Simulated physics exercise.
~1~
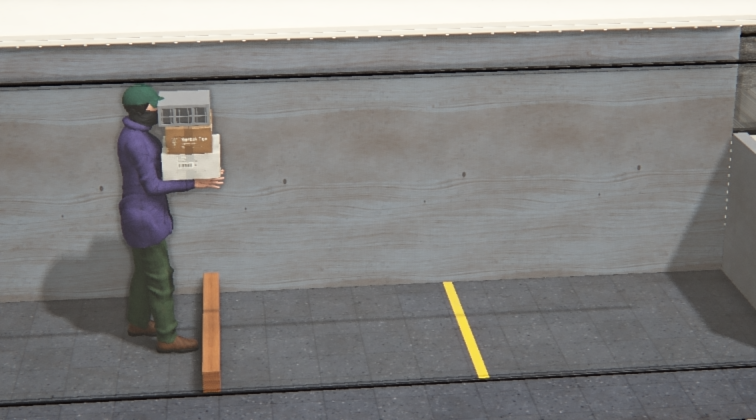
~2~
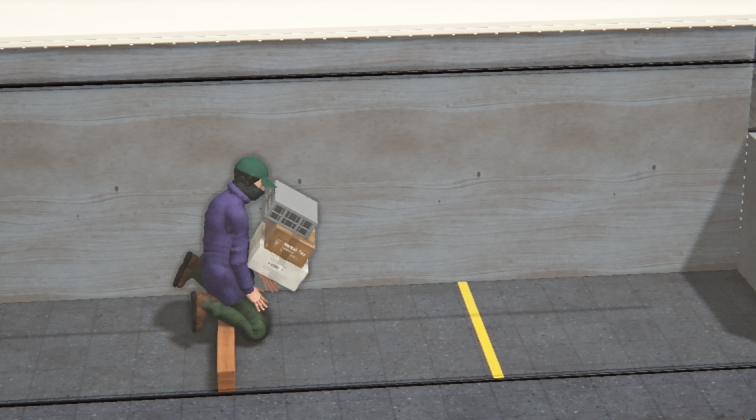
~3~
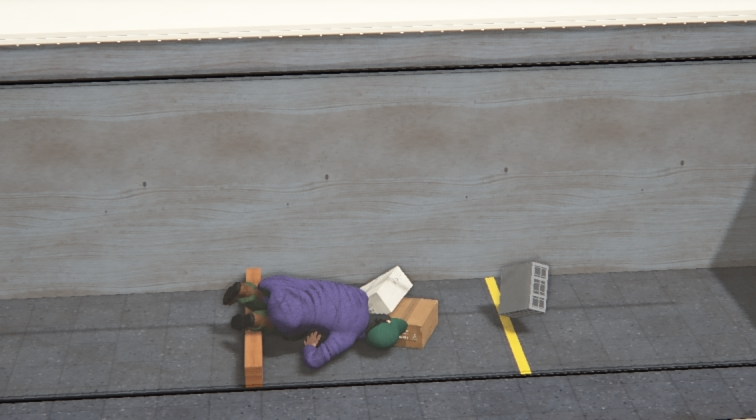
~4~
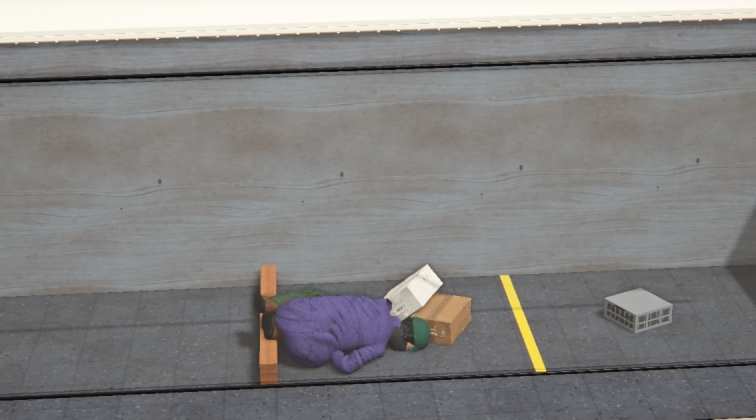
On a grey floor, a courier trips over a rail, and only the crate crosses the line.
